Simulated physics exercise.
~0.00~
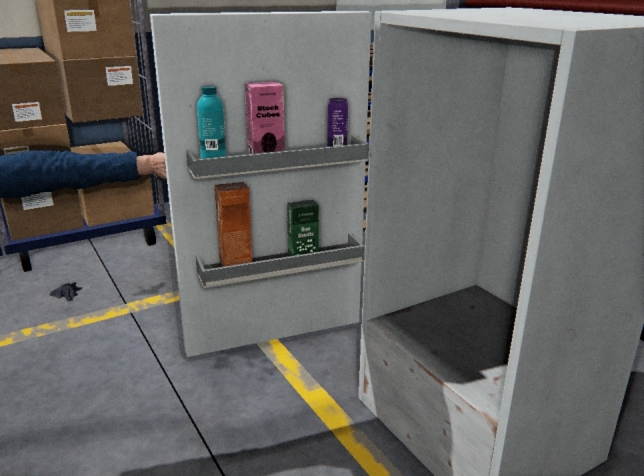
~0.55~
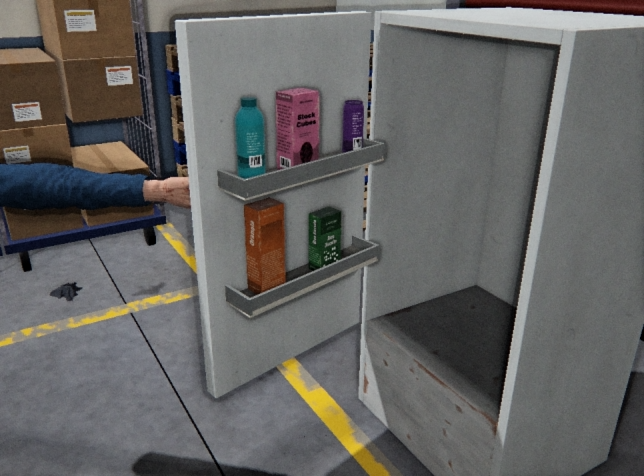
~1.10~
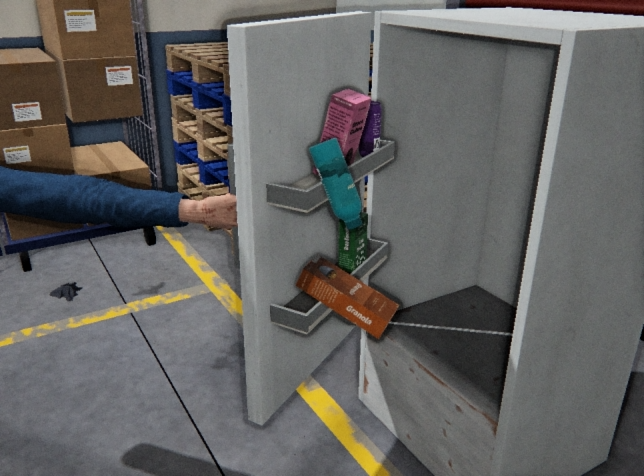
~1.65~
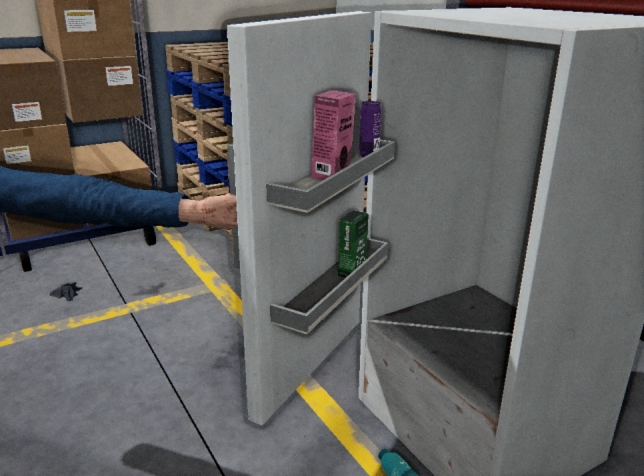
The video shows a hand pushing a cabinet door partway shut until it stops, with five containers on its two inner racks. The turquoise bottle and orange carton tumble out, while the pink carton tilts then settles upright, staying racked with the green carton and purple can.
